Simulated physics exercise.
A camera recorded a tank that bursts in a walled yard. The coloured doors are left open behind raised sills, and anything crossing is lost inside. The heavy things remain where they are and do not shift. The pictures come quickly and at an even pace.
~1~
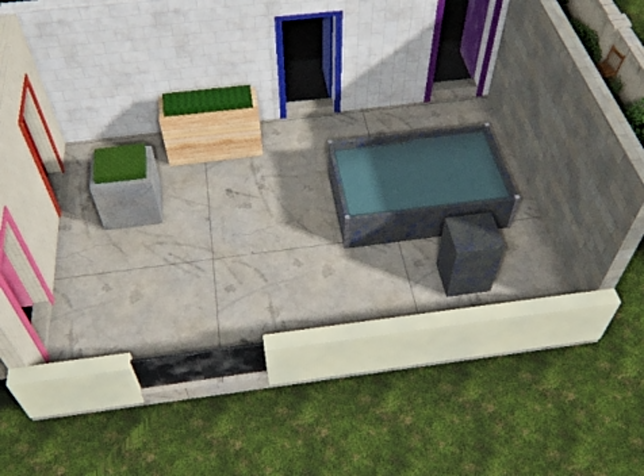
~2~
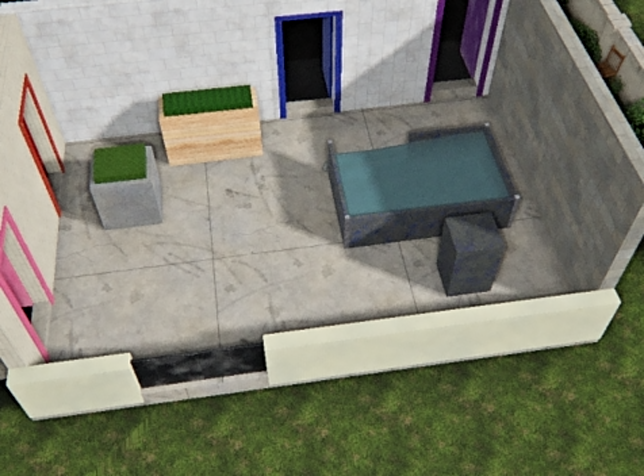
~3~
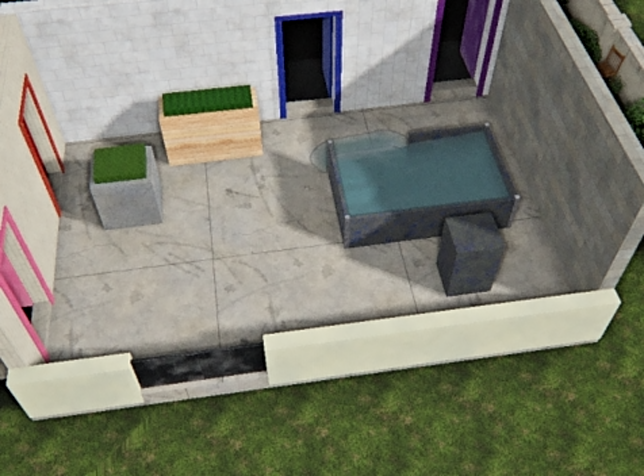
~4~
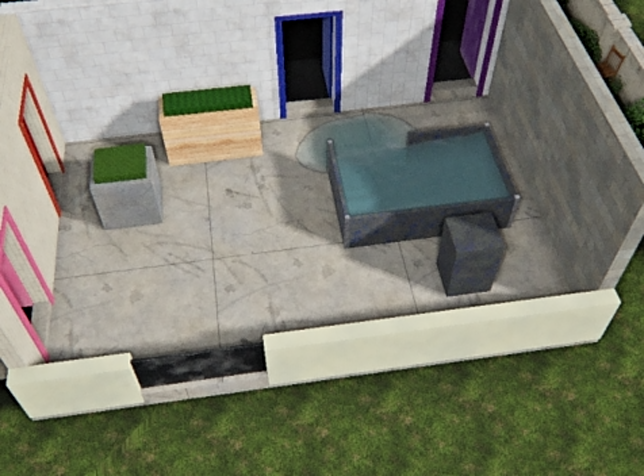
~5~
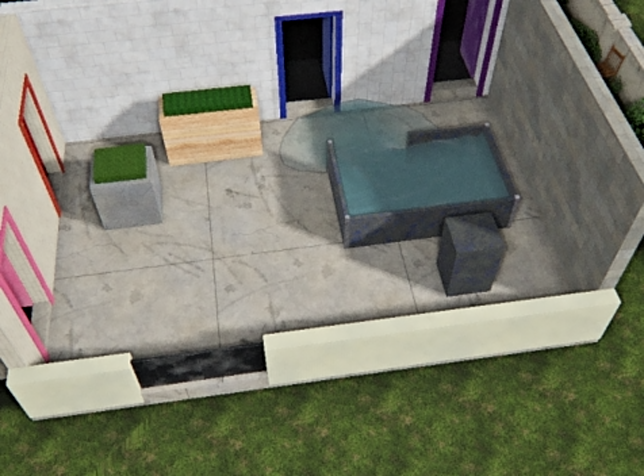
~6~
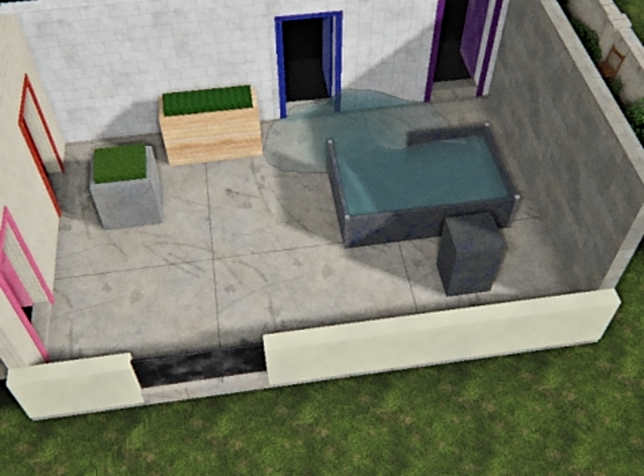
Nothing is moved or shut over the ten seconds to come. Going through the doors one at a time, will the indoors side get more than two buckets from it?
Pink door: Two buckets at most; purple door: Two buckets at most; red door: More than two buckets; blue door: More than two buckets.
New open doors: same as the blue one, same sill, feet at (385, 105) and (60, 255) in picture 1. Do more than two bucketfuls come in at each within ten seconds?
Goes past it, then falls short.
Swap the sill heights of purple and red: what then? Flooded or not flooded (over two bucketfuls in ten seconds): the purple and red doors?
The purple door runs over, the red door stays within.
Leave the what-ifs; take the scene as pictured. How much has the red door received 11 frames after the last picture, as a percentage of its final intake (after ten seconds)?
Around 0 %.
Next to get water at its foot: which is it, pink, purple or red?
That would be the door marked purple.
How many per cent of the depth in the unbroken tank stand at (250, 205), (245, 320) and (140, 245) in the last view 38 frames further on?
The depths come to near 4, 2 and 4 per cent respectively.
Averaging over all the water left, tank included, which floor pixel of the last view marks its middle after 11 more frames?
Around pixel (384, 171) of the last picture.
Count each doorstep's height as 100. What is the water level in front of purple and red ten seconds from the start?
Roughly 30 per cent, then 120 per cent.
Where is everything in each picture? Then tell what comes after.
In the first picture, still water in the tank at (420, 173).
In the second picture, water pours out on the tank's far side and has run to (328, 167).
In the third picture, water pours out on the tank's far side and has run to (394, 135).
In the fourth picture, water pours out on the tank's far side and has run to (379, 116).
In the fifth picture, water pours out on the tank's far side and has run to (304, 117).
In the sixth picture, the front is at (279, 120), out from the gap on the tank's far side.
A moment on, water covers 15 % of the floor; the pink door not reached, the purple door wet at the sill, nothing in, the red door not reached, the blue door over two buckets in.
Next, water covers 25 % of the floor; the pink door not reached, the purple door wet at the sill, nothing in, the red door not reached, the blue door far over two buckets in.
Then, water covers 50 % of the floor; the pink door not reached, the purple door wet at the sill, nothing in, the red door under two buckets in, the blue door far over two buckets in.
Later, water covers 85 % of the floor; the pink door wet at the sill, nothing in, the purple door wet at the sill, nothing in, the red door over two buckets in, the blue door far over two buckets in.
In the end, water covers 95 % of the floor; the pink door wet at the sill, nothing in, the purple door wet at the sill, nothing in, the red door over two buckets in, the blue door far over two buckets in.
